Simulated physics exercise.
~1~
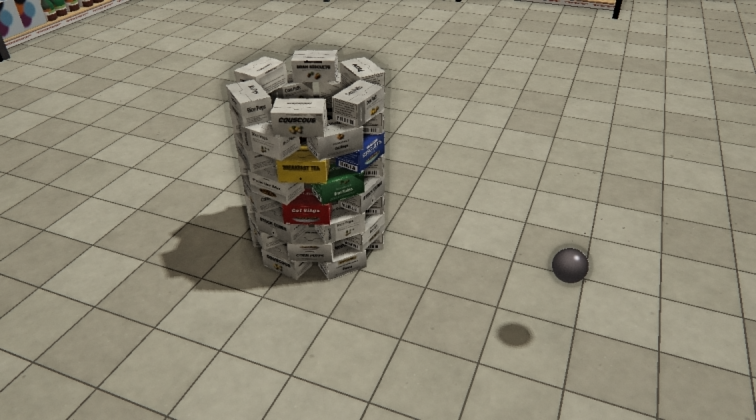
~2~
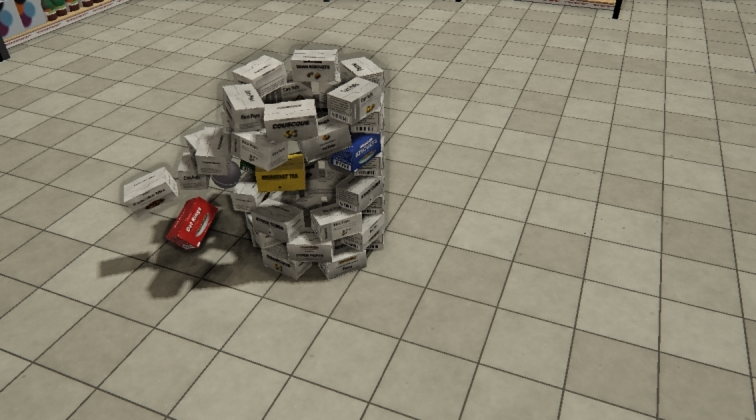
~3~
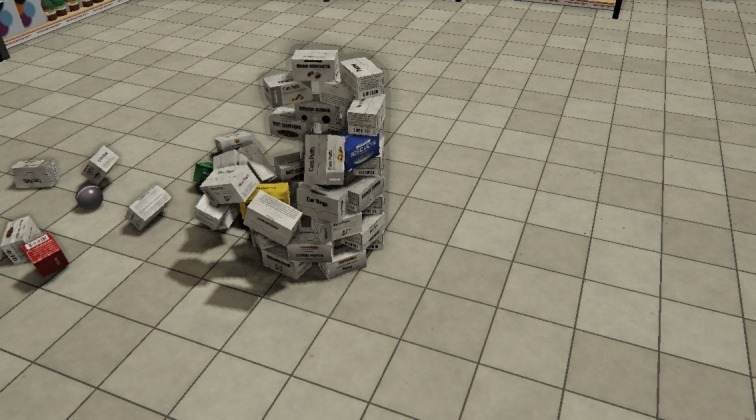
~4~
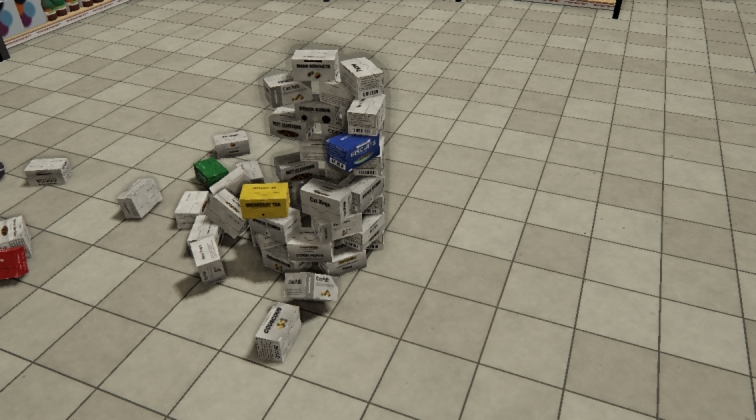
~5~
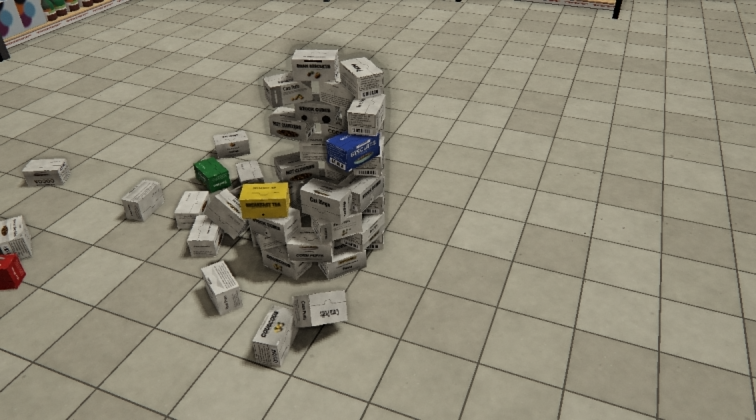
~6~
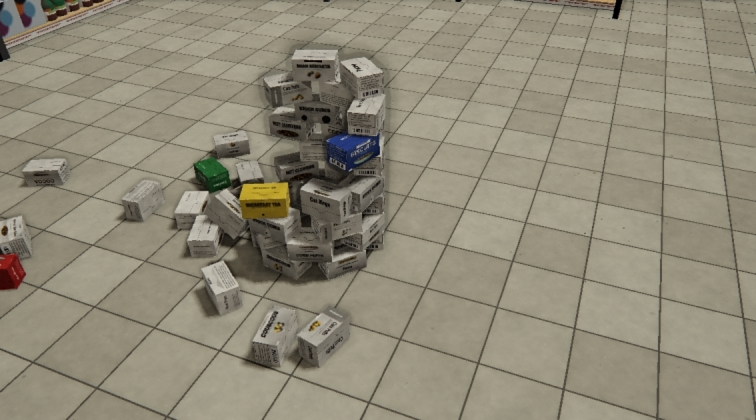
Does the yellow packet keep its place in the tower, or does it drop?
The yellow packet drops. It slips down as the left side of the tower caves in and comes to rest lower than where it began.
